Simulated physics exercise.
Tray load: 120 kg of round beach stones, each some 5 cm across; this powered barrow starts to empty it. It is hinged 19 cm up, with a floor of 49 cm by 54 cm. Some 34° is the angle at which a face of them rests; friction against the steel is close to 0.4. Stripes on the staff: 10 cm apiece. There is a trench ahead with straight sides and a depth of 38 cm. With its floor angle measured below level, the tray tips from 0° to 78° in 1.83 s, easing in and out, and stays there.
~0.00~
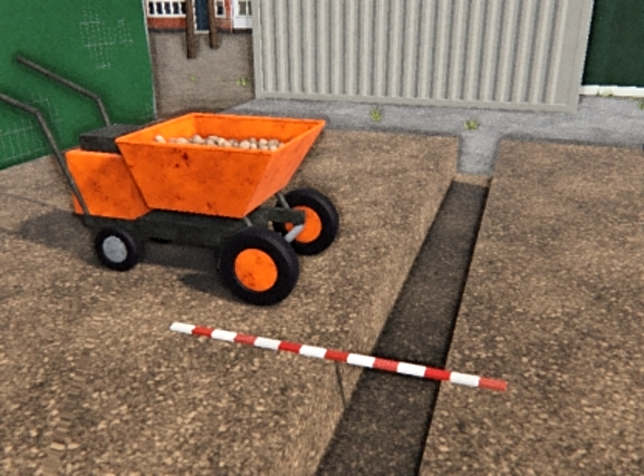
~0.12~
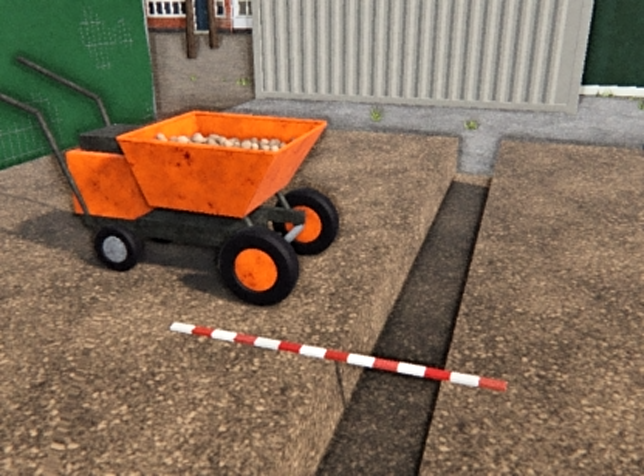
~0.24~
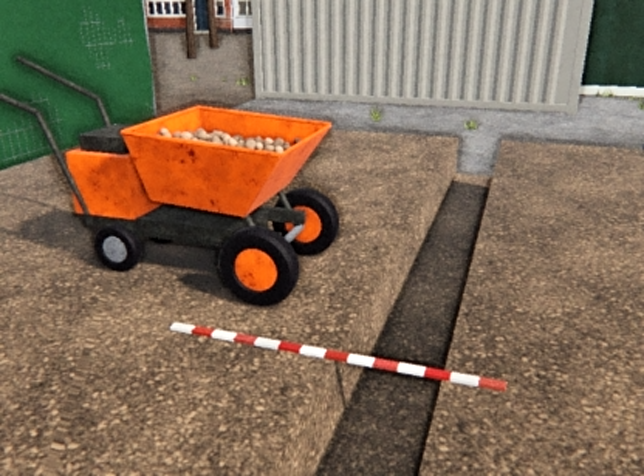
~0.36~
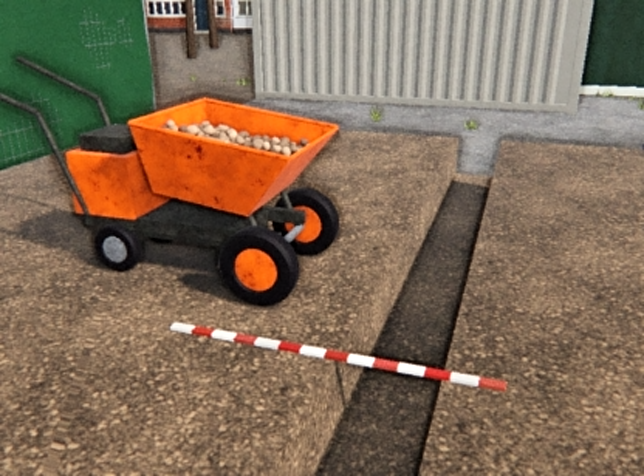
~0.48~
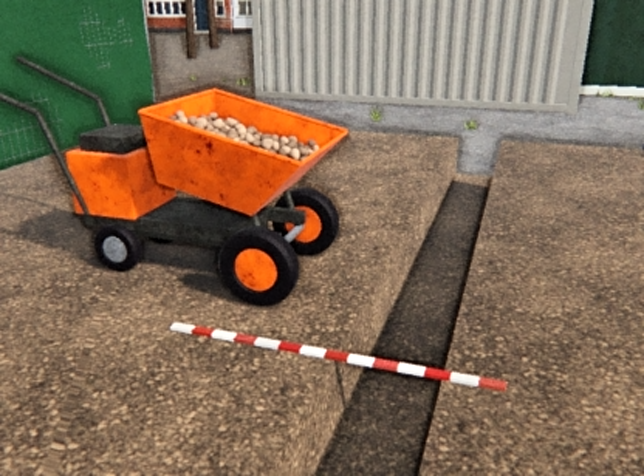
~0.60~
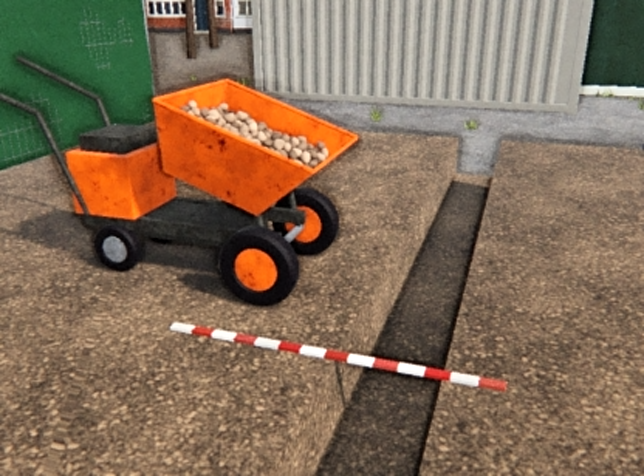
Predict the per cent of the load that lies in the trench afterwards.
94 per cent.
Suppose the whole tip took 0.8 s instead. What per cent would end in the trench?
Near 80 per cent.
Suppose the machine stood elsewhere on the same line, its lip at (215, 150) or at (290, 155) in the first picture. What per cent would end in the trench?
Near 90 per cent from the first place, 70 from the second.
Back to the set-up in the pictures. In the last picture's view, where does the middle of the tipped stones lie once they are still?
Look at roughly (425, 352).
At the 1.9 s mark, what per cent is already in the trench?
Some 60 per cent.
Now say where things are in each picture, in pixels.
The tray is at 0°, its lip at (272, 153); the top of the load is at (255, 145), in the first picture.
The tray is at 1°, its lip at (274, 154); the top of the load is at (247, 145); the stones move at 0.1 m/s on average, in the second picture.
The tray is at 4°, its lip at (280, 156); the top of the load is at (221, 140); the stones move at 0.3 m/s on average, in the third picture.
The tray is at 8°, its lip at (289, 159); the top of the load is at (207, 131); the stones move at 0.4 m/s on average, in the fourth picture.
Lip at (300, 165), floor tilted 13°, highest stones at (210, 123); the stones move at 0.4 m/s on average, in the fifth picture.
The tray is at 20°, its lip at (313, 172); the top of the load is at (218, 115); the stones move at 0.5 m/s on average, in the sixth picture.
After 1.4 s the floor is at 66°; 99 % in the tray, 1 % in the trench; the foremost stones are at (406, 239).
After 1.9 s the floor is at 78°; 35 % in the tray, 61 % in the trench, 5 % past the trench; the foremost stones are at (519, 304).
After 2.3 s the floor is at 78°; 12 % in the tray, 82 % in the trench, 6 % past the trench; the foremost stones are at (569, 307).
After 4.2 s the floor is at 78°; 0 % in the tray, 94 % in the trench, 6 % past the trench; the foremost stones are at (587, 308).
